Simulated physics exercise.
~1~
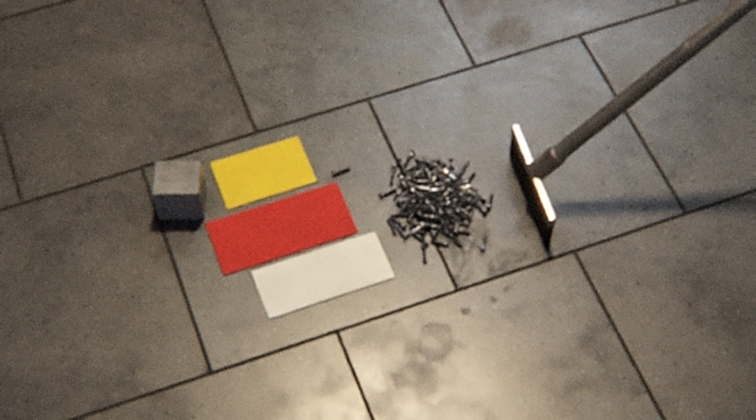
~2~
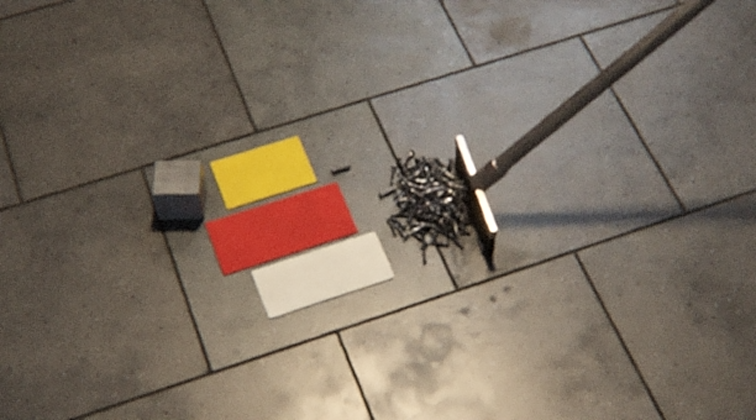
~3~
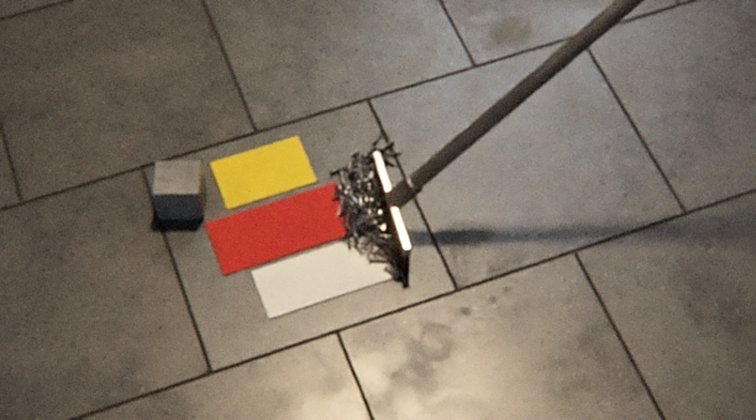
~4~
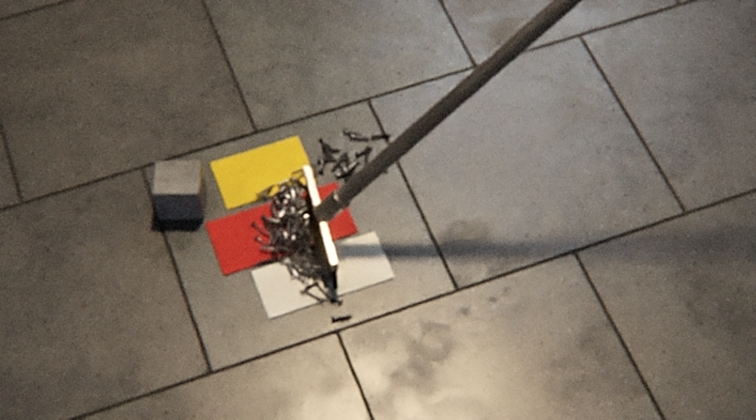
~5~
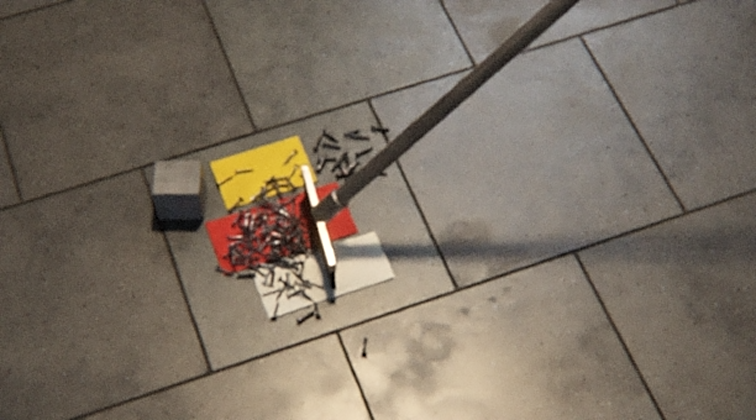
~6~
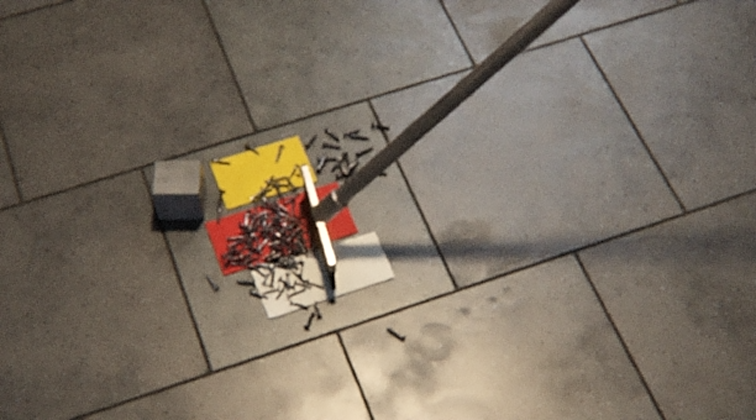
The footage shows a squeegee sliding left across gray tiles into a pile of dark screws, pushing them onto yellow, red and white mats. It stops short of a gray block, and the screws spread out, most thickly on the red mat, with others scattered off the mats.
